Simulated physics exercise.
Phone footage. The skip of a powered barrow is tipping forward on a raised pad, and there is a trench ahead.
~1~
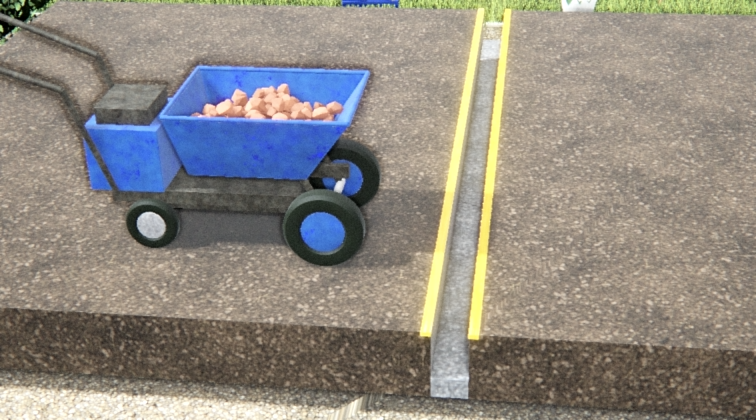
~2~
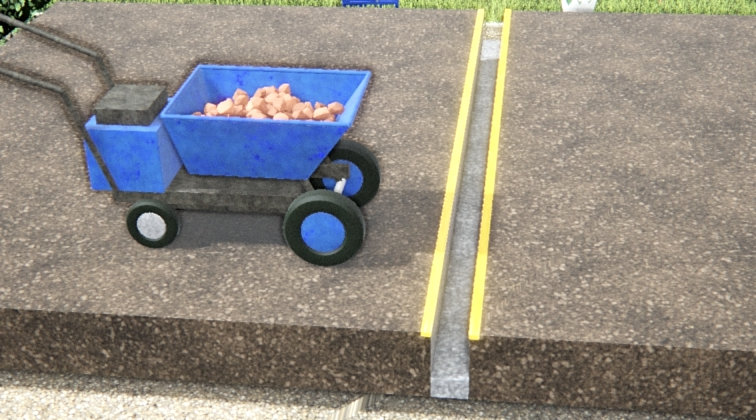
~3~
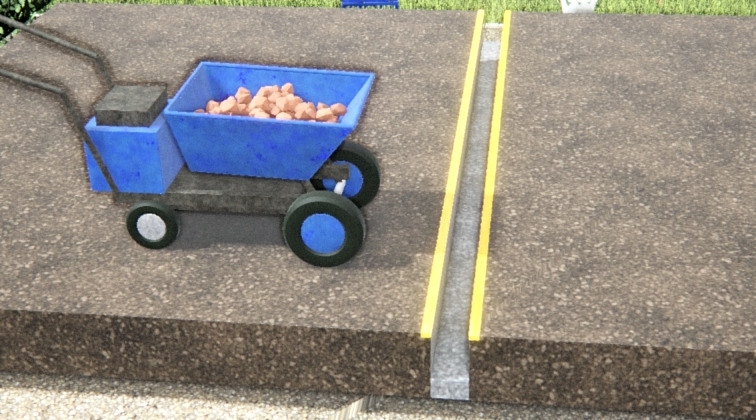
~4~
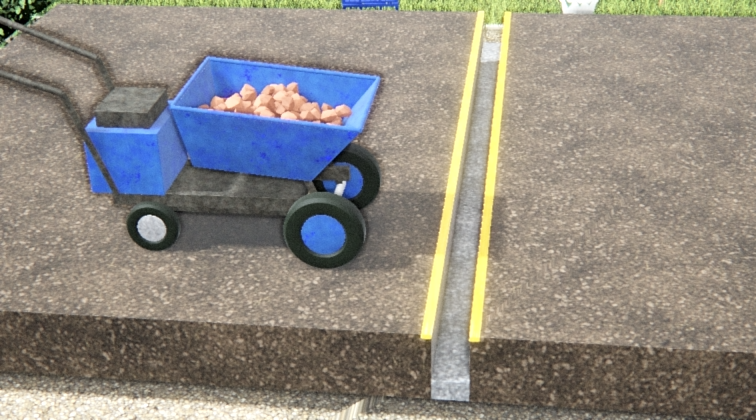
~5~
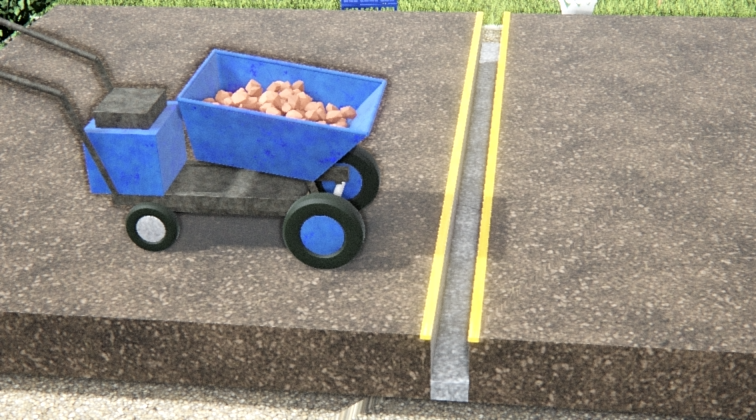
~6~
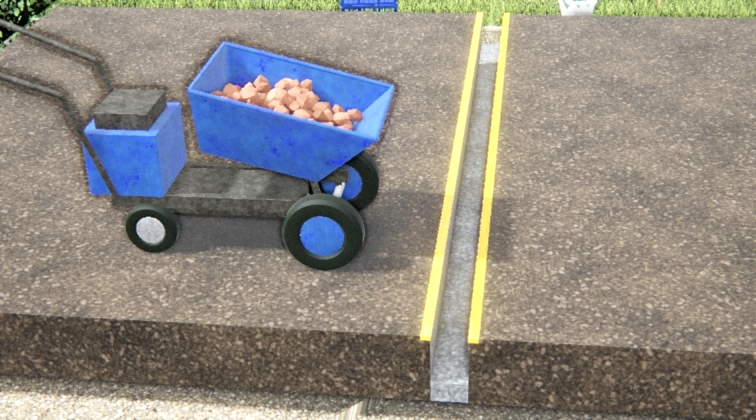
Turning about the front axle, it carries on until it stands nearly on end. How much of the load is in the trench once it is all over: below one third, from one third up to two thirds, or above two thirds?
Once it is over, the trench holds from one third up to two thirds of the load.
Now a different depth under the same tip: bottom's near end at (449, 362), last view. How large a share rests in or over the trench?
That would give roughly 50 percent.
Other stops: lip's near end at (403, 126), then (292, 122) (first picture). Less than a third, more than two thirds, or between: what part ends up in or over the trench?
Under a third; the middle third.
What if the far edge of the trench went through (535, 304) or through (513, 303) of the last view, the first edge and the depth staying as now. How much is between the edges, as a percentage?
The first try gives 100 percent, then the second gives 90 percent.
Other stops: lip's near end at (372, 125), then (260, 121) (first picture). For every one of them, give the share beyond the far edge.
That would be roughly 70 in a hundred and then roughly 0 in a hundred.
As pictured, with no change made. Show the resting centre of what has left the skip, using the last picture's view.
Once nothing moves, the middle sits near (472, 241).
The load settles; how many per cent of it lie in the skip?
It comes to 5 per cent or so.
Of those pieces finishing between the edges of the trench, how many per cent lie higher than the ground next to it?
My figure is near 15 per cent.
Soon after the last picture, skip tipped steeply; all in the skip.
A little later, skip tipped steeply; nearly all in the skip; a stray few in or heaped over the trench; a stray few beyond it; a stray few falling.
Later still, skip tipped right over; about a third in the skip; about a quarter in or heaped over the trench; about a third beyond it.
By the end, skip tipped right over; a stray few in the skip; about half in or heaped over the trench; about half beyond it.
